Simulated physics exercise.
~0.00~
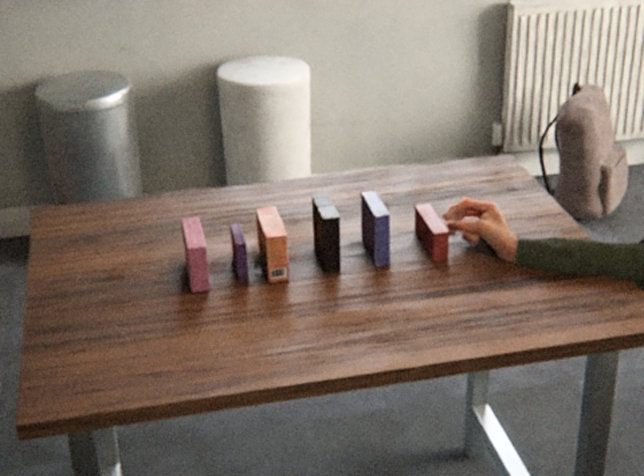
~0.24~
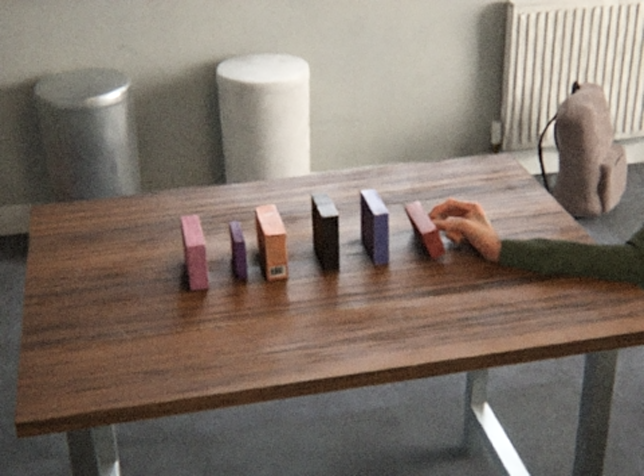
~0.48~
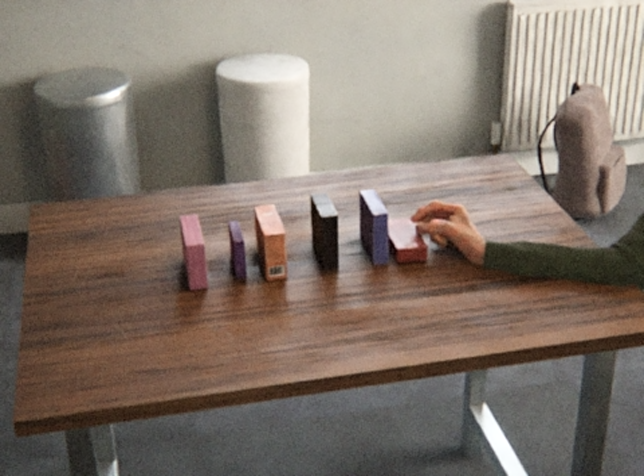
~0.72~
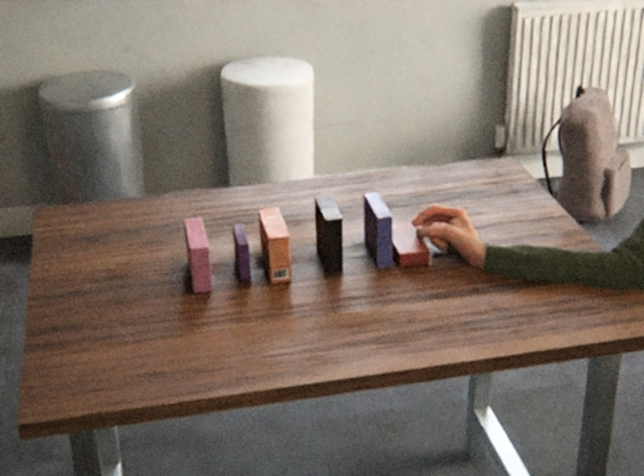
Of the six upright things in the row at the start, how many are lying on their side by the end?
Just one is lying on its side, the red board at the right end of the row.
